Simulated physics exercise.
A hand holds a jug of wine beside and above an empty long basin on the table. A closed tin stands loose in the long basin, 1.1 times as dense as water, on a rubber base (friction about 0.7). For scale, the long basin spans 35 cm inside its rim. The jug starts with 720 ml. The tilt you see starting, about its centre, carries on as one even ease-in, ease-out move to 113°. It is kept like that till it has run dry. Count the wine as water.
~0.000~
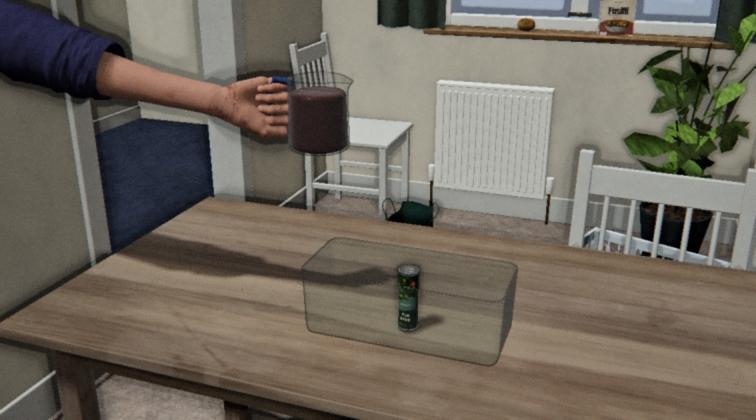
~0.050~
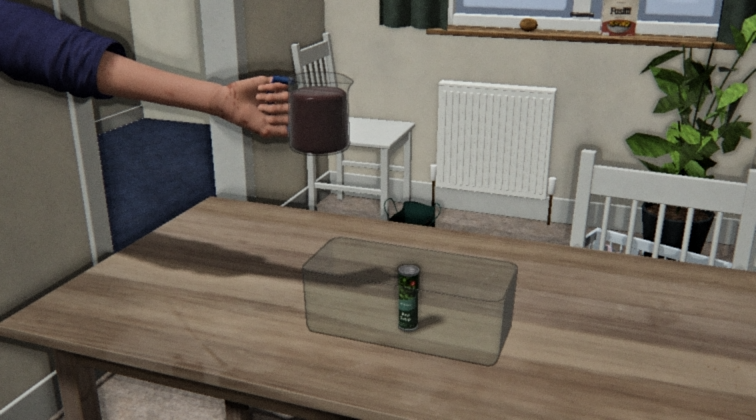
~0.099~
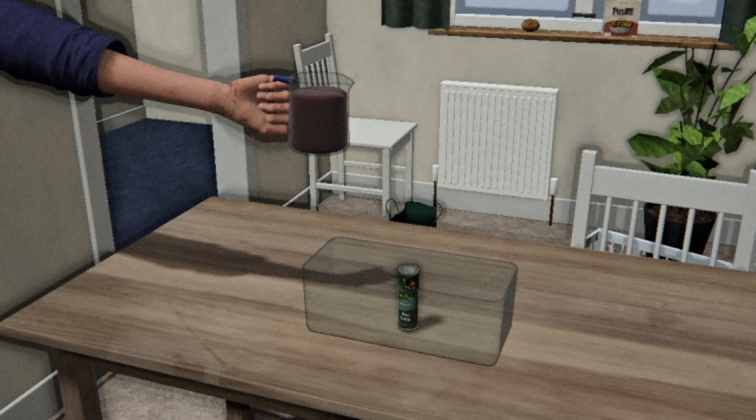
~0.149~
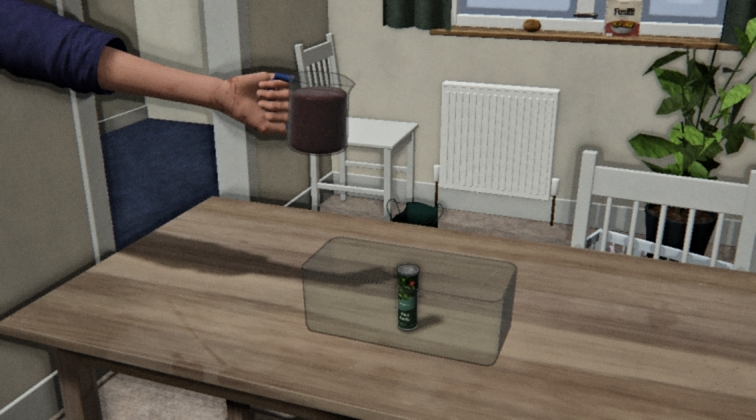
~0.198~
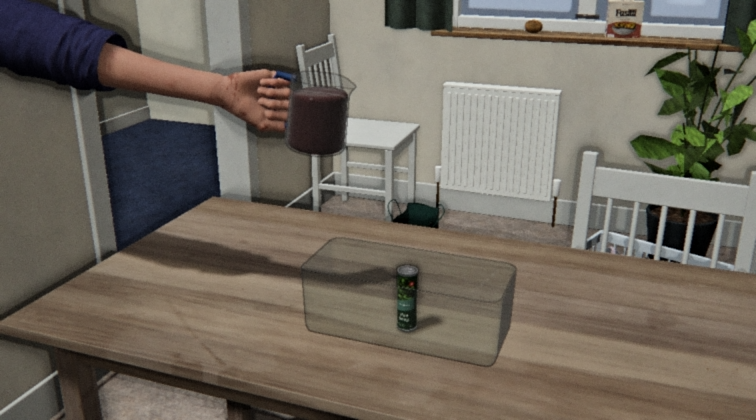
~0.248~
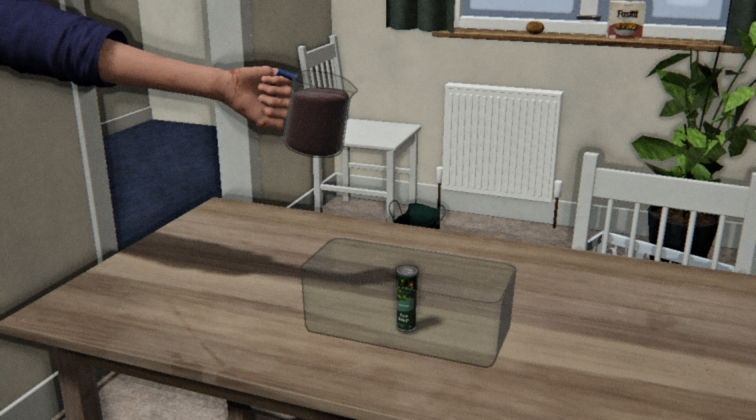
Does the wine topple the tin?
It stays up.
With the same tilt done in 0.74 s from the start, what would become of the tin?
The tin remains upright.
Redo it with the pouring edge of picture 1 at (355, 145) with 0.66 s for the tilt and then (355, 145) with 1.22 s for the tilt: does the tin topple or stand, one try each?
First it goes over; then it goes over.
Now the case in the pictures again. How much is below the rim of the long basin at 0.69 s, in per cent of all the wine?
Some 1 per cent.
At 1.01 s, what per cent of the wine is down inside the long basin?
Some 36 per cent.
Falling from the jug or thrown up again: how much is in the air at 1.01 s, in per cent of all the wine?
About 36 per cent.
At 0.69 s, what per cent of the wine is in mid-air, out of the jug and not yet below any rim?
Near 14 in a hundred.
Then, 0.69 s in, the tilt is 68° and 85 per cent is still to pour; the tin stands where it began.
Then, 1.01 s in, the tilt is 105° and 28 per cent is still to pour; the tin stands where it began.
Then, 1.35 s in, the tilt is 113° and 1 per cent is still to pour; the tin stands 1 cm from where it began.
Then, 1.72 s in, the tilt is 113° and 0 per cent is still to pour; the tin stands 1 cm from where it began.
Finally, the tin stands 1 cm from where it began.
